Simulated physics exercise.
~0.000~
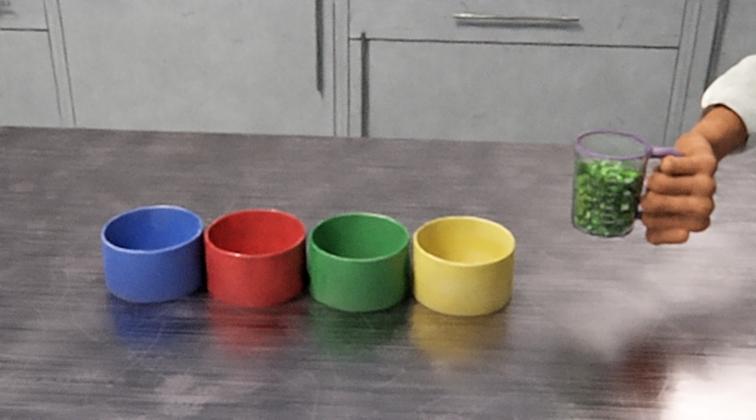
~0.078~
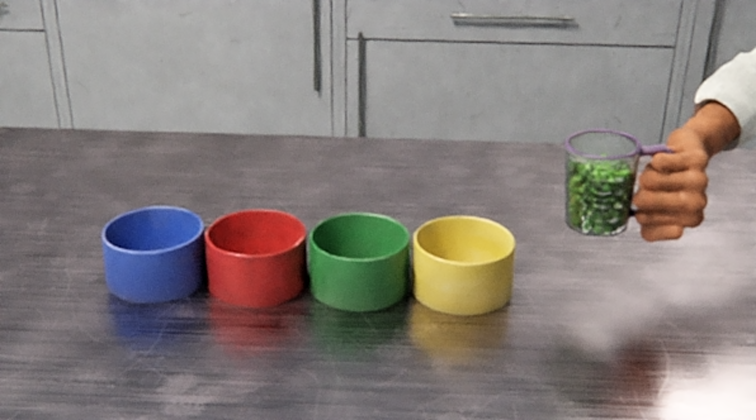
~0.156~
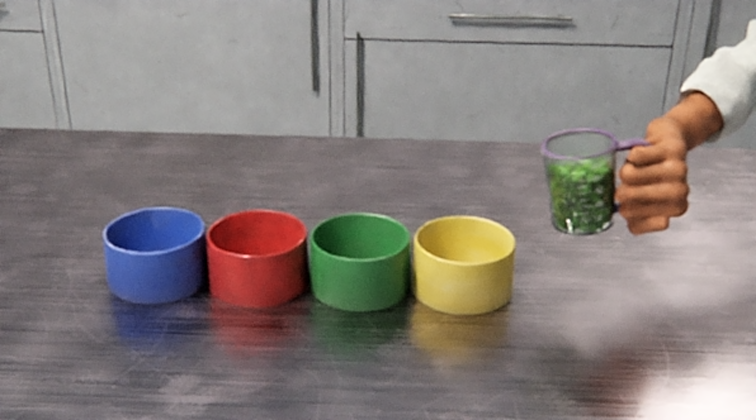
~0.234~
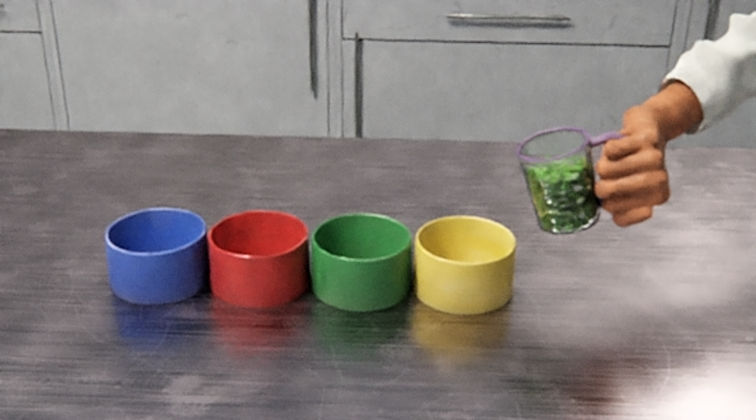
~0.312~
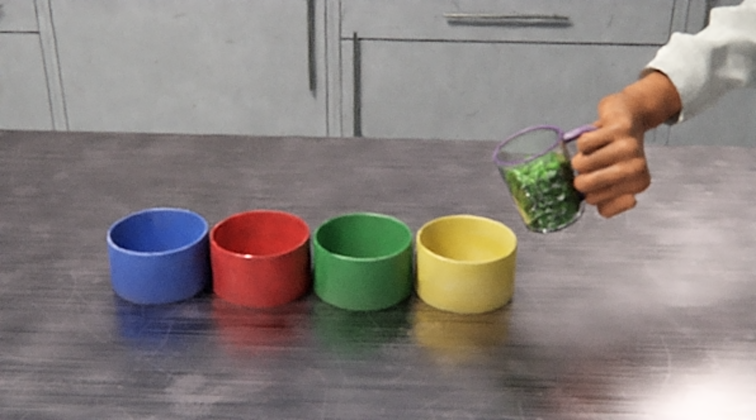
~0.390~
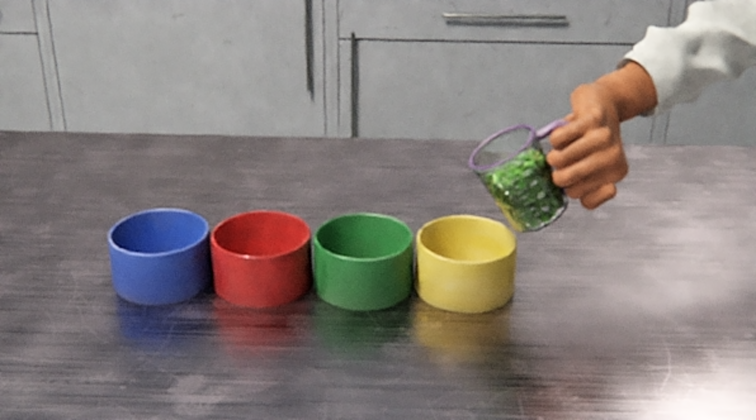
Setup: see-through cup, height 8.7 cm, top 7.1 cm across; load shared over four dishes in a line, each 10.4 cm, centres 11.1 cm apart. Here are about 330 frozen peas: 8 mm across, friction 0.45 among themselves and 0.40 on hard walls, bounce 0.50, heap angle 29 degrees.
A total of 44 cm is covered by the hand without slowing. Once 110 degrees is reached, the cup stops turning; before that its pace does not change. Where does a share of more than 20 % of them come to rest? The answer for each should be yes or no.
Red - yes, blue - yes, green - no, yellow - no, counter - no.
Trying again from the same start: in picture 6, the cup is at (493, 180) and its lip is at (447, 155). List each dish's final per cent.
Dish by dish: Red 0 per cent, blue 100 per cent, green 0 per cent, yellow 0 per cent.
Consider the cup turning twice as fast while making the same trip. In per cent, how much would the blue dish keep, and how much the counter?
In that case the blue dish gets 0 and the counter gets 10.
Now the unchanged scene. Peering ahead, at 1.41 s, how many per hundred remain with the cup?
That would be some 40 per cent.
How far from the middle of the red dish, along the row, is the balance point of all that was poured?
About 7 cm to its left.
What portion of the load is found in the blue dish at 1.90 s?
Share at that time: Approx. 50 per cent.
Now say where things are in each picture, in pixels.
The first frame shows cup at (607, 184), tilt 0 degrees, lip at (577, 144), moved 0.0 cm; middle of the pieces at (605, 191); yellow dish at (465, 240); green dish at (360, 236); red dish at (256, 232); blue dish at (153, 229).
The second frame shows cup at (600, 184), tilt 2 degrees, lip at (567, 144), moved 0.7 cm; middle of the pieces at (598, 190).
The third frame shows cup at (581, 183), tilt 9 degrees, lip at (543, 148), moved 2.6 cm; middle of the pieces at (580, 190).
The fourth frame shows cup at (561, 182), tilt 17 degrees, lip at (518, 153), moved 4.7 cm; middle of the pieces at (561, 189).
The fifth frame shows cup at (542, 181), tilt 24 degrees, lip at (495, 157), moved 6.8 cm; middle of the pieces at (543, 187).
The sixth frame shows cup at (521, 180), tilt 31 degrees, lip at (471, 163), moved 8.8 cm; middle of the pieces at (524, 187); yellow dish at (467, 239); green dish at (364, 236); red dish at (261, 234); blue dish at (159, 231). Its pace works out near 95 degrees a second; the hand travels 27 cm a second.
Then, at 1.00 s, tilt 89 degrees; cup holds 100 %.
After 1.41 s, tilt 110 degrees; cup holds 40 %, red 50 %, blue 5 %.
After 1.90 s, tilt 110 degrees; cup holds 0 %, red 45 %, blue 50 %.
At rest (2.4 s), red 45 %, blue 50 %, green 0 %, yellow 0 %, counter 5 %.
